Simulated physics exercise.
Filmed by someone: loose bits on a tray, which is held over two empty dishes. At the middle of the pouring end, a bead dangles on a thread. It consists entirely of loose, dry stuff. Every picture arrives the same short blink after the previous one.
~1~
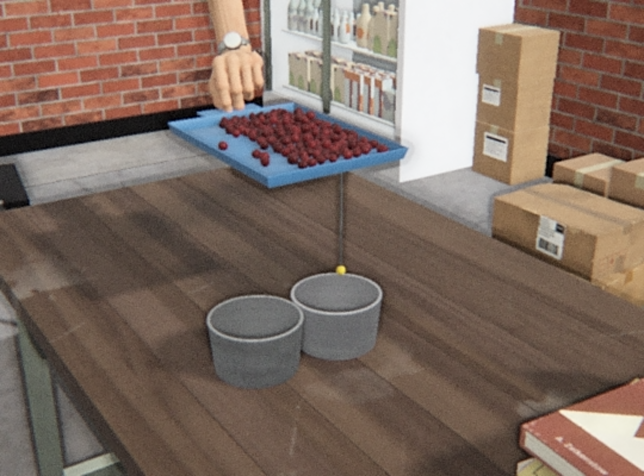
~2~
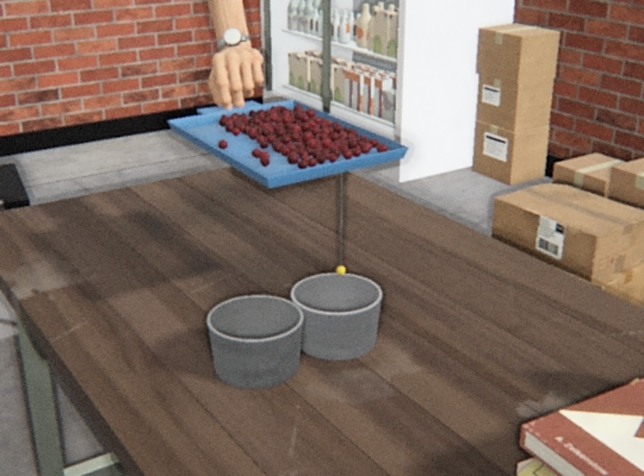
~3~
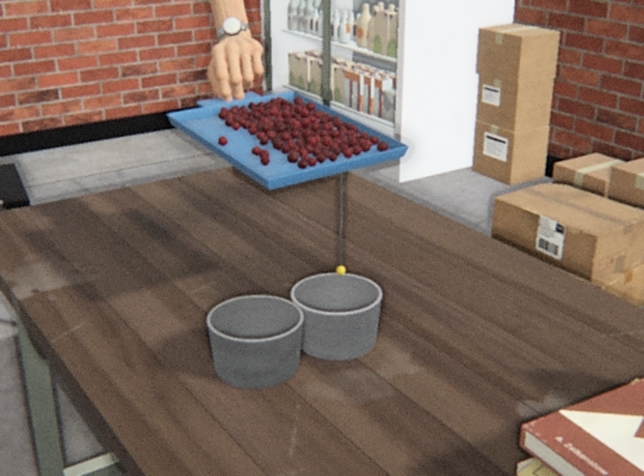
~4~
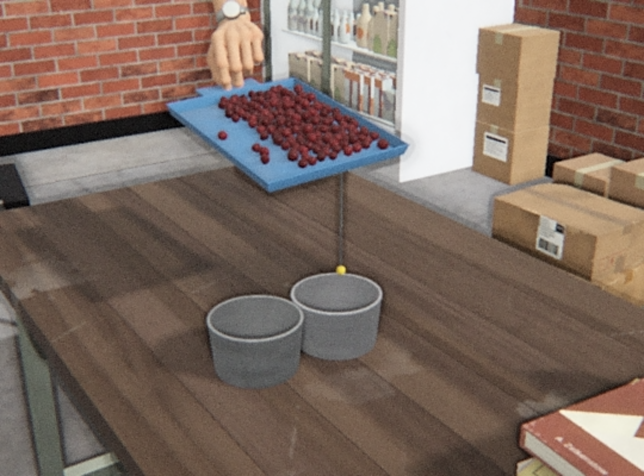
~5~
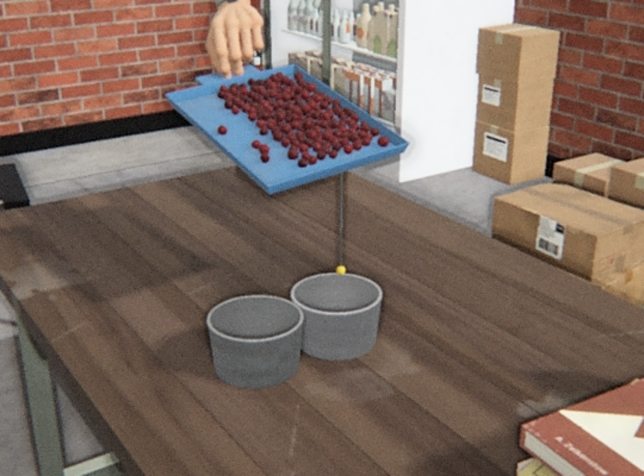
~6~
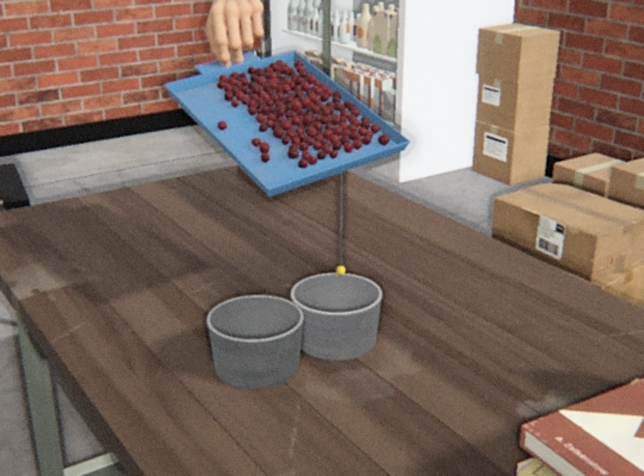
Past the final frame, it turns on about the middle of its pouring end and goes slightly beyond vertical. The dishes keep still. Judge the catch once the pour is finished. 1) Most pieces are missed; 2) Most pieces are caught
2.
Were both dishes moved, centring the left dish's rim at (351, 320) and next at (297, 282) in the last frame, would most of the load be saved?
Place 1: Lower than half; place 2: Lower than half.
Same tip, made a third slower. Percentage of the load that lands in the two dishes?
That works out at some 80 per cent.
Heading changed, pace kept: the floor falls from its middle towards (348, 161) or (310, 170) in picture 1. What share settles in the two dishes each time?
Shares: 20 %, then 60 %.
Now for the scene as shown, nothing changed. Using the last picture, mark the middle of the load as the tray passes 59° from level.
I'd put the middle close to (299, 138).
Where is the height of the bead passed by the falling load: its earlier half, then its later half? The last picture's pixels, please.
The opening half passes (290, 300), the closing half (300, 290).
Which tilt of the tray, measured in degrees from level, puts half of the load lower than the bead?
Roughly 95 degrees of turn.
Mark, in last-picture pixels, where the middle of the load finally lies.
(282, 355).
Soon, tray tipped steeply; most on the tray; a stray few in the left dish; a stray few in the right dish; a small part in the air.
A while on, tray tipped right over; a small part on the tray; about a third in the left dish; a small part in the right dish; a small part outside both; about a quarter in the air.
Towards the end, tray tipped past a quarter turn; about half in the left dish; about a quarter in the right dish; about a quarter outside both.
Finally, tray tipped past a quarter turn; about half in the left dish; about a quarter in the right dish; about a quarter outside both.
